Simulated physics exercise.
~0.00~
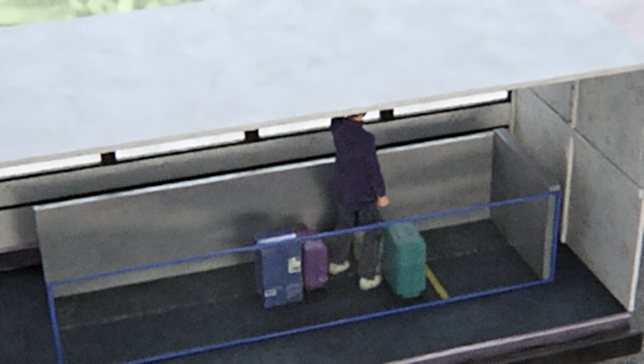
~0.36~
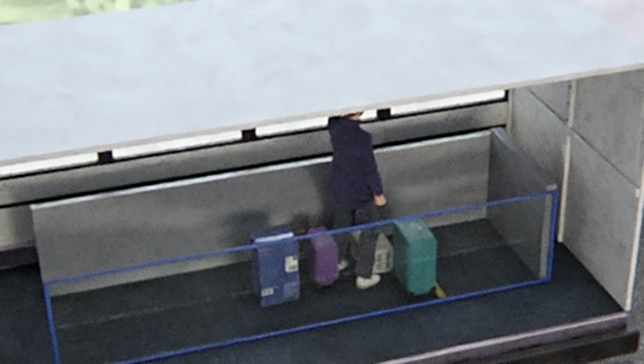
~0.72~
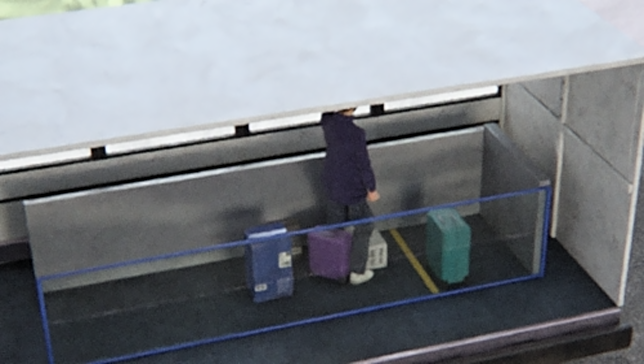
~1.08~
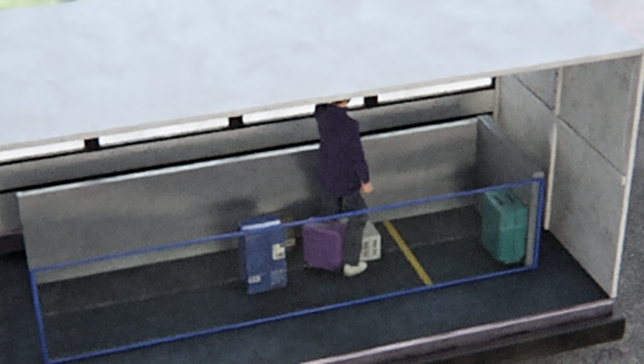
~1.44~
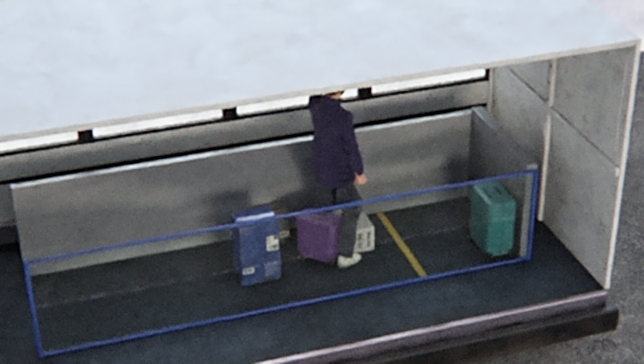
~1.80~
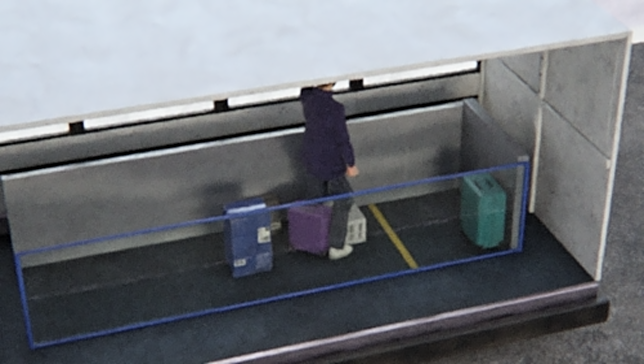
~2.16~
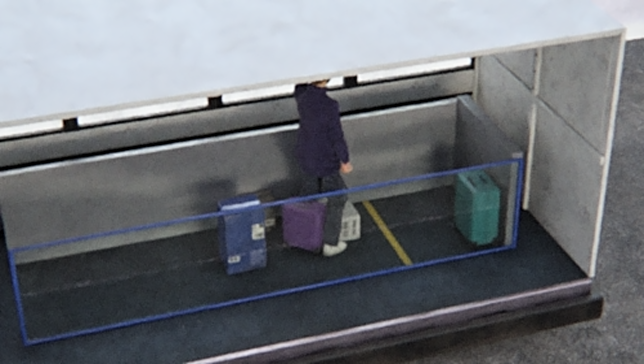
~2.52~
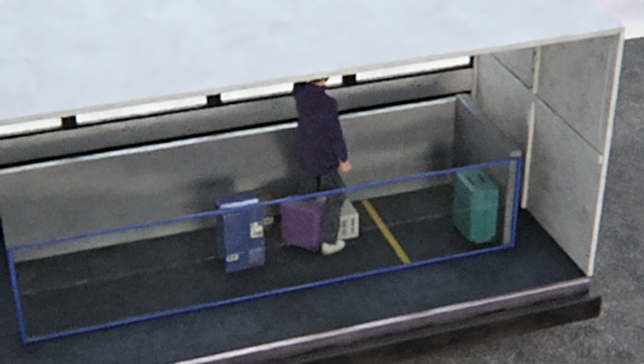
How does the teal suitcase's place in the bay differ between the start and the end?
At the start it stands close to the traveller, just left of the yellow line. By the end it stands past the line, near the right end of the bay.
